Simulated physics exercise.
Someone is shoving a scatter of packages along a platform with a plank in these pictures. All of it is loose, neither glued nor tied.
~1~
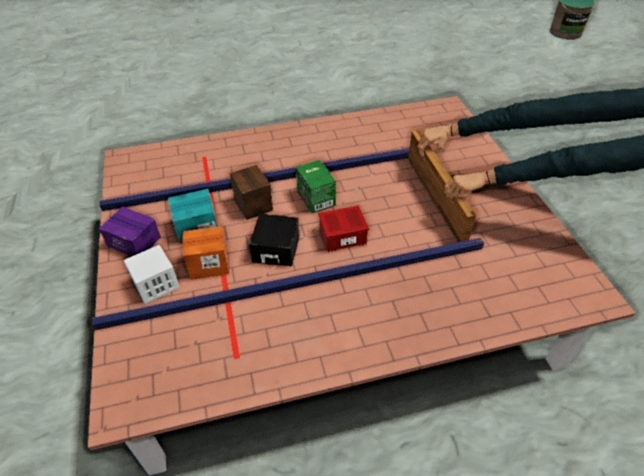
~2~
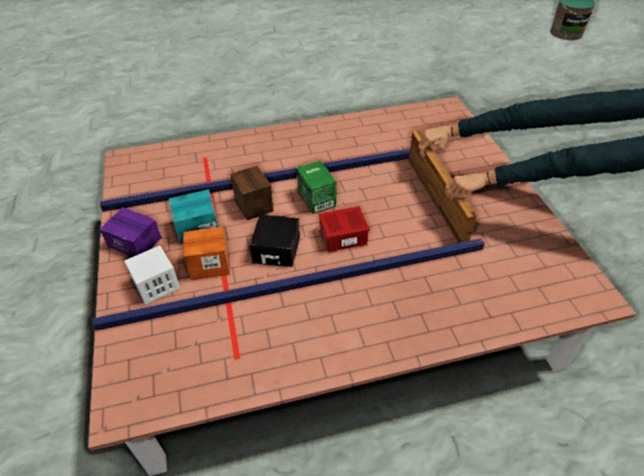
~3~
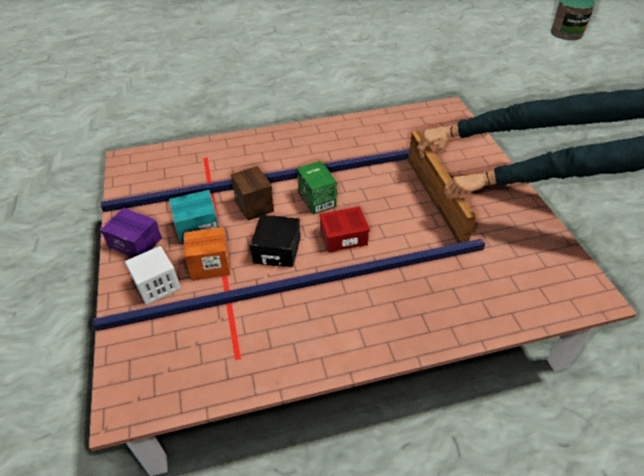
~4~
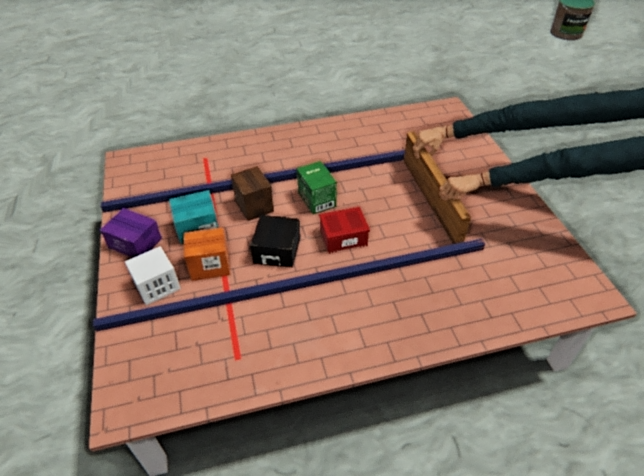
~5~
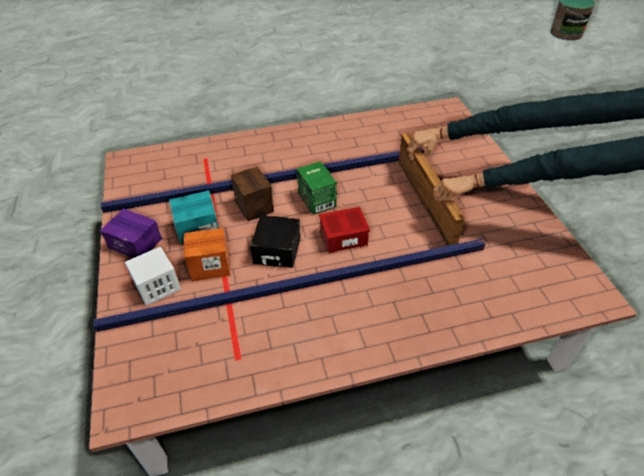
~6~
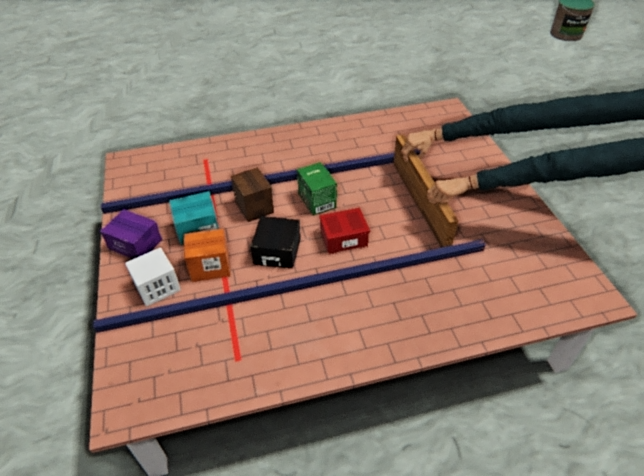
Two dark-sleeved arms reach in from the right over a brick-patterned platform on a pale mottled floor, seen from above at an angle, gripping a wooden plank. Between two blue rails sit purple, white, turquoise, orange, brown, black, green and red boxes, with a red line crossing beneath them. The hands slide the plank slightly left, not touching the boxes, which stay put, as does the camera.
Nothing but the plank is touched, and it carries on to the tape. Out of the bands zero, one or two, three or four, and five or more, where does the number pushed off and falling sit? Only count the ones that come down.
Lost: One or two.
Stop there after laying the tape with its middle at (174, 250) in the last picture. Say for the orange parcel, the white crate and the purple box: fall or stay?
Well, the orange parcel leaves the top, the white crate leaves the top, and the purple box leaves the top.
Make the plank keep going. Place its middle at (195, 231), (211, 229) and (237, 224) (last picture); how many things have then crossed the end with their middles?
The numbers past the end are 3, 2 and 1.
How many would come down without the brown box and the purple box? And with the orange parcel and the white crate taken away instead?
Tally of falls: 1 for the first try, 1 for the second.
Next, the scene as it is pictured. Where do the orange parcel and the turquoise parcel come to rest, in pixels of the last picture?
Orange parcel: (109, 277); turquoise parcel: (139, 236).
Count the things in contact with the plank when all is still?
The count in contact is 2.
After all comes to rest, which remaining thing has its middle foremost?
The foremost one is the orange parcel.
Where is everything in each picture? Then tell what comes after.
Purple box (131, 233); white crate (152, 274); turquoise parcel (194, 216); plank (438, 184); tape (218, 240), in the first picture.
White crate (153, 275); red tote (344, 230), in the second picture.
Turquoise parcel (195, 217); green box (317, 187), in the third picture.
Purple box (132, 234); black parcel (276, 241), in the fourth picture.
White crate (153, 276); brown box (253, 194), in the fifth picture.
Purple box (132, 235); white crate (154, 277); turquoise parcel (195, 219); plank (422, 189); tape (219, 242), in the sixth picture.
Soon after, none off yet; purple box at rest near (132, 235); white crate at rest near (154, 277); turquoise parcel at rest near (195, 219).
After that, none off yet; purple box at rest near (132, 235); white crate moving near (150, 278); turquoise parcel at rest near (195, 219).
In the end, the number that fall off is one or two; gone, white crate and purple box.
